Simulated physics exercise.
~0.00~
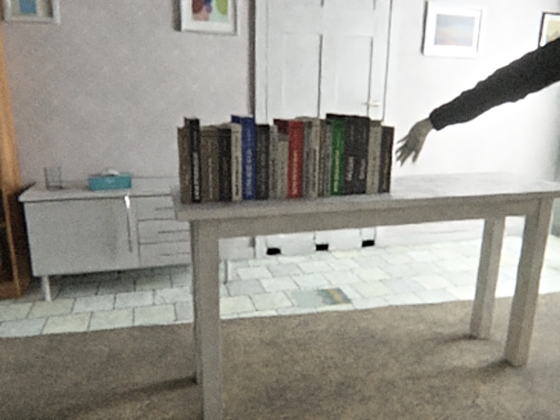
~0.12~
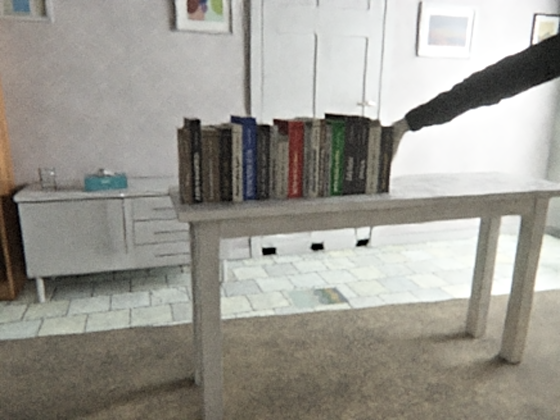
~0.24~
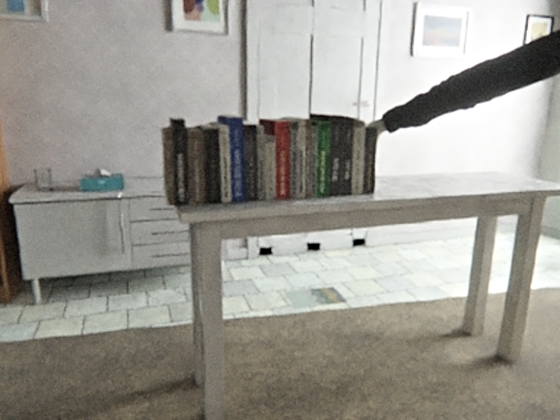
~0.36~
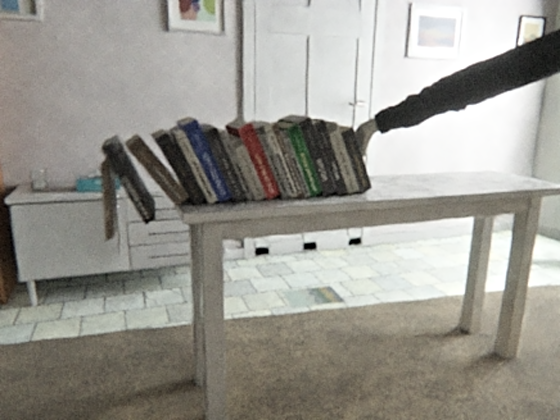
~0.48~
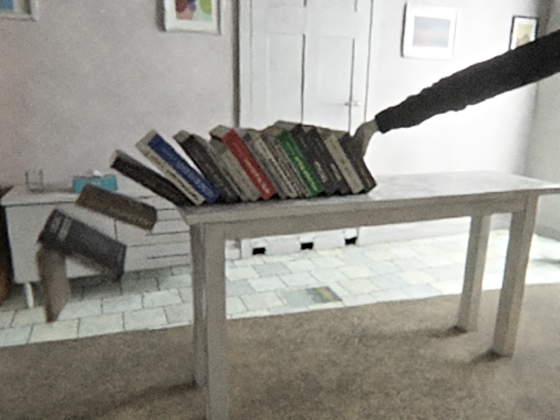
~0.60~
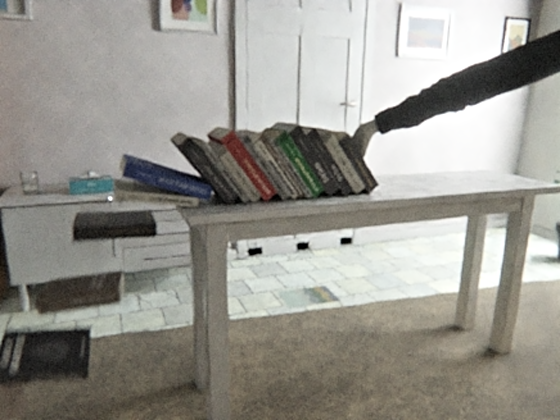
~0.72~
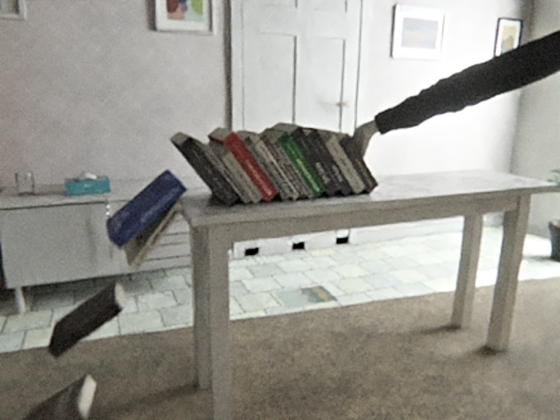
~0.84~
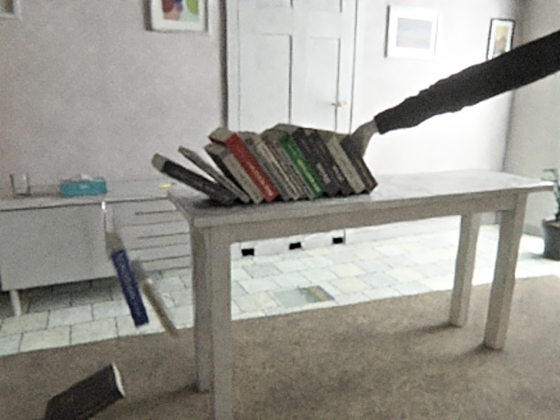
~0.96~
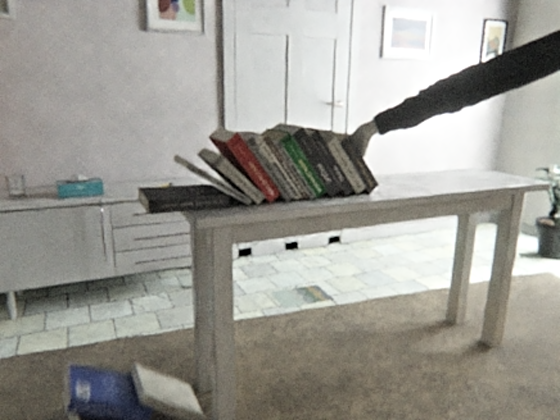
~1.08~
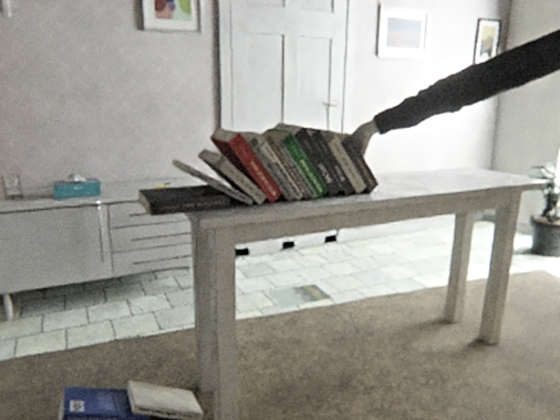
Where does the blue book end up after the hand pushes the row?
It tips to the left, slides off the end of the table and ends up lying on its side on the floor below.
A dark-sleeved arm reaches in from the right toward a tight row of upright books on a pale table, in a light room with a white door, low cabinet and tiled floor behind, viewed from the front as the camera drifts slightly sideways. A blue book stands toward the left, a red one near the middle and a green one farther right. The hand pushes the right end, and the row slides and tips left. Books at the far end topple off, then the blue book tumbles over the edge to the floor. The red and green books stay leaning on the table against the hand.
